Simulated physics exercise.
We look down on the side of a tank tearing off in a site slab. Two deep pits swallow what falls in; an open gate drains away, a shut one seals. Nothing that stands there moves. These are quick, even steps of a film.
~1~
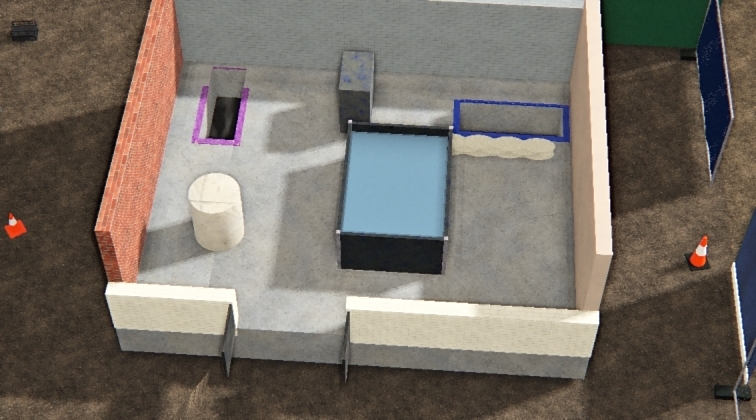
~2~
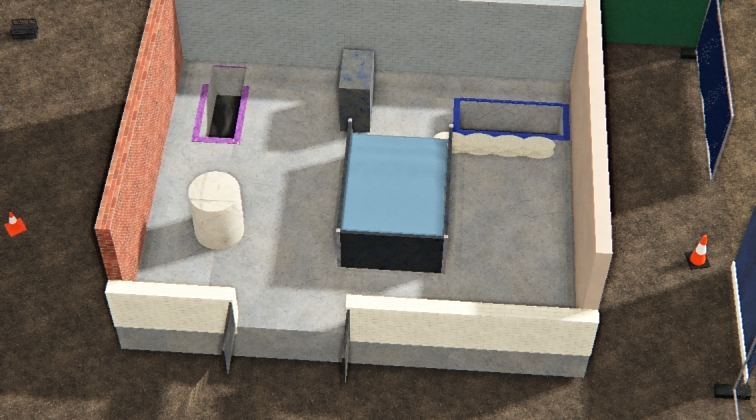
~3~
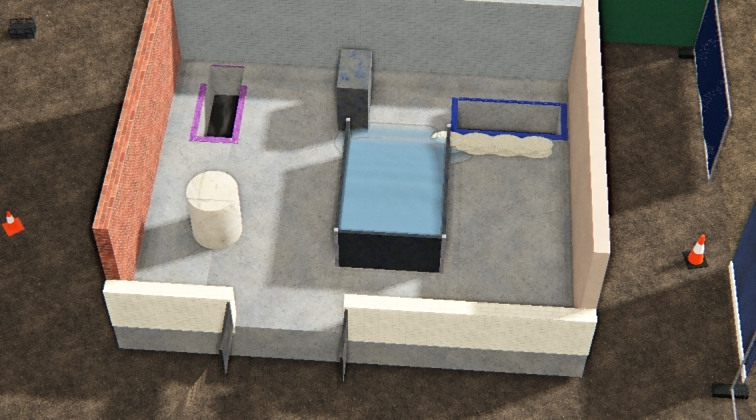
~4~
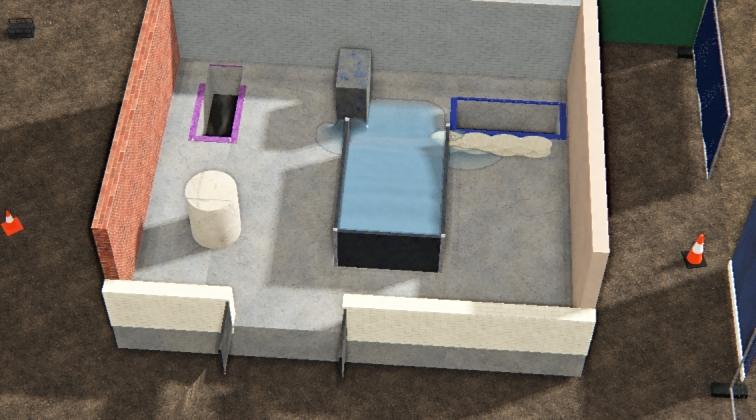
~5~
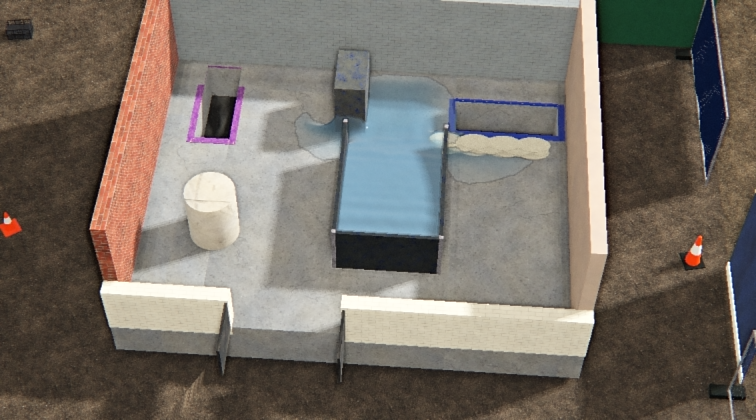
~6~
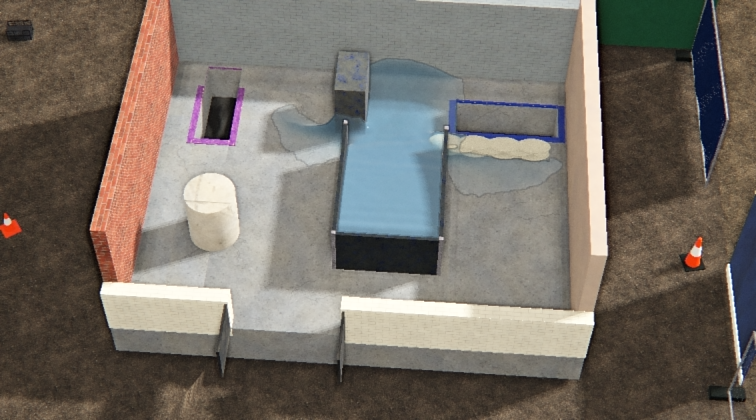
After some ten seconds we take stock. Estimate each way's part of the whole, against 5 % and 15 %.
The gate takes less than 5 %; the blue pit takes more than 15 %; the purple pit takes more than 15 %.
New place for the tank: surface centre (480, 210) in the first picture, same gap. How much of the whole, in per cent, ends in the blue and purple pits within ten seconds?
Parts in a hundred: Blue 35, purple 14.
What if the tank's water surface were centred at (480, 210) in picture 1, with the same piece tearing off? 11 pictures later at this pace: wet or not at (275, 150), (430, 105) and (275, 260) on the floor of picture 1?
In that order: Wet, covered, no water.
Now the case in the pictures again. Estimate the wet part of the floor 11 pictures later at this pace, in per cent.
Near 50 in a hundred.
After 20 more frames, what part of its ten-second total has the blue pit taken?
Close to 55 %.
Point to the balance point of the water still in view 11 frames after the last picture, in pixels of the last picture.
I would point to (394, 151).
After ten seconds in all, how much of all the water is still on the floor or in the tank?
I make it 32 per cent.
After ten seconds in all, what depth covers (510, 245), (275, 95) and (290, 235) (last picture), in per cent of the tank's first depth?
Roughly 2, 2 and 4 per cent, in turn.
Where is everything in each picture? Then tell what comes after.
The first frame shows the open tank at (396, 182) is whole and still.
In the second frame, the front is at a hidden place, out from the gap on the open tank's far side.
In the third frame, the front is at (469, 155), out from the gap on the open tank's far side.
In the fourth frame, water pours out on the open tank's far side and has run to (498, 157).
In the fifth frame, water pours out on the open tank's far side and has run to (527, 160).
In the sixth frame, the front is at (553, 163), out from the gap on the open tank's far side.
A moment on, water covers 40 % of the floor; the gate 0 %, the blue pit 1 %, the purple pit 1 %.
Next, water covers 50 % of the floor; the gate 0 %, the blue pit 7 %, the purple pit 5 %.
Then, water covers 55 % of the floor; the gate 0 %, the blue pit 22 %, the purple pit 14 %.
Later, water covers 70 % of the floor; the gate 0 %, the blue pit 35 %, the purple pit 22 %.
In the end, water covers 80 % of the floor; the gate 2 %, the blue pit 41 %, the purple pit 26 %.
